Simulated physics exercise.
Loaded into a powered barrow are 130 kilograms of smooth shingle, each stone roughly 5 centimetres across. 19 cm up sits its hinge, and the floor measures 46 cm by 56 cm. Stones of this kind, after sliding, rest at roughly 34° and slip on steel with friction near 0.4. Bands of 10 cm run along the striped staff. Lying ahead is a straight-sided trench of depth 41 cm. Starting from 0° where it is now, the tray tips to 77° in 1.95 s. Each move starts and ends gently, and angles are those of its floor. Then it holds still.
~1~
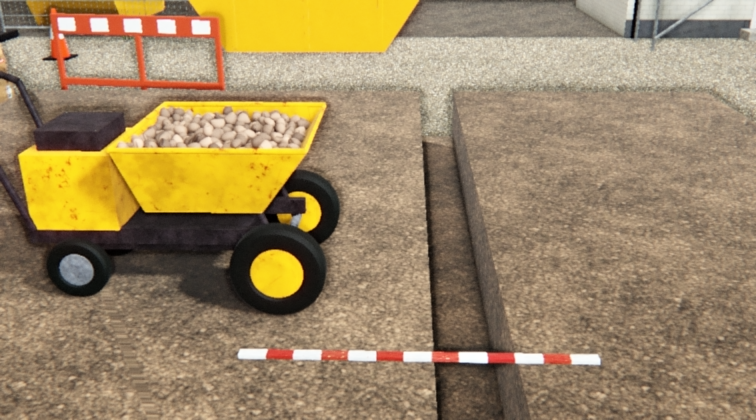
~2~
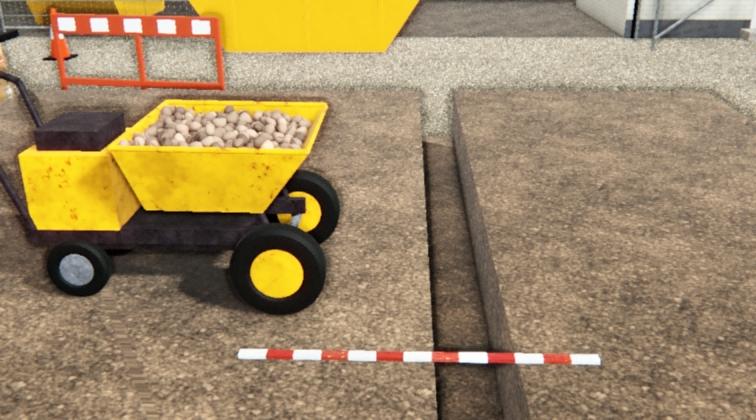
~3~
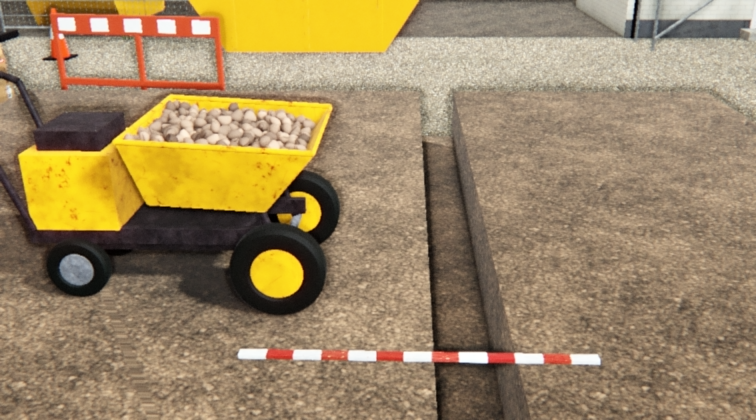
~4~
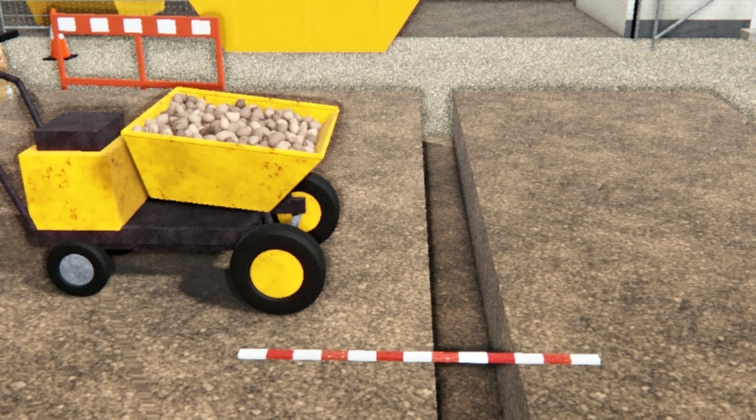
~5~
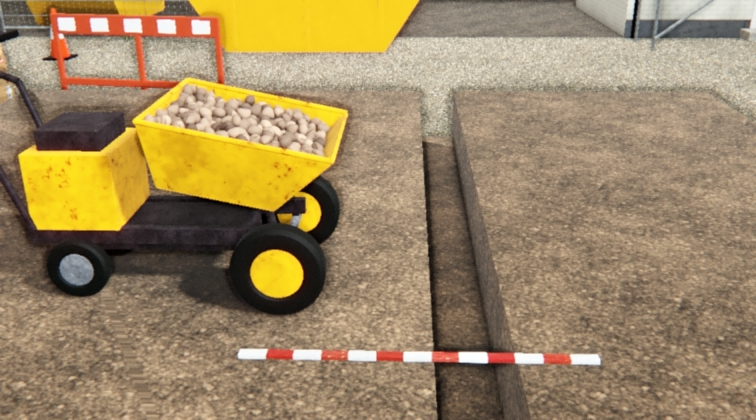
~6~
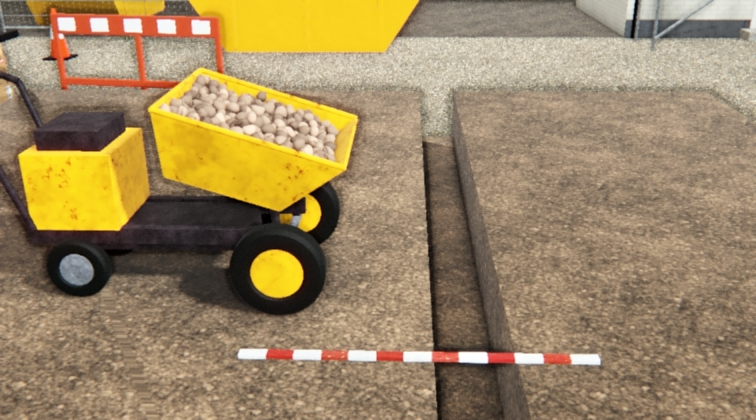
On a building site, a small yellow dumper stood still beside a narrow trench while its tray of stones slowly tilted, the left end rising and the right end leaning toward the trench.
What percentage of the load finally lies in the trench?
About 99 per cent.
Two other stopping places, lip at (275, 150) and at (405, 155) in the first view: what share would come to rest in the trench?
First place: Near 75%; second place: Near 20%.
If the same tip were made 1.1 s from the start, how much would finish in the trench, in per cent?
Then roughly 100 percent.
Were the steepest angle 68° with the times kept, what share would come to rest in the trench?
Expect roughly 100 per cent.
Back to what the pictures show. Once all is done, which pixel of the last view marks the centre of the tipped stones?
At about pixel (462, 339) in the last view.
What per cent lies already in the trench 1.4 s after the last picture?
About 75 per cent by then.
Then, 0.9 s after the last picture the floor is at 65°, 91 % in the tray, 4 % short of the trench, 5 % in the trench; the foremost stones are at (456, 263).
Then, 1.4 s after the last picture the floor is at 77°, 22 % in the tray, 2 % short of the trench, 75 % in the trench; the foremost stones are at (509, 300).
Then, 1.8 s after the last picture the floor is at 77°, 4 % in the tray, 2 % short of the trench, 94 % in the trench; the foremost stones are at (514, 316).
Then, 3.8 s after the last picture the floor is at 77°, 0 % in the tray, 99 % in the trench; the foremost stones are at (513, 307).
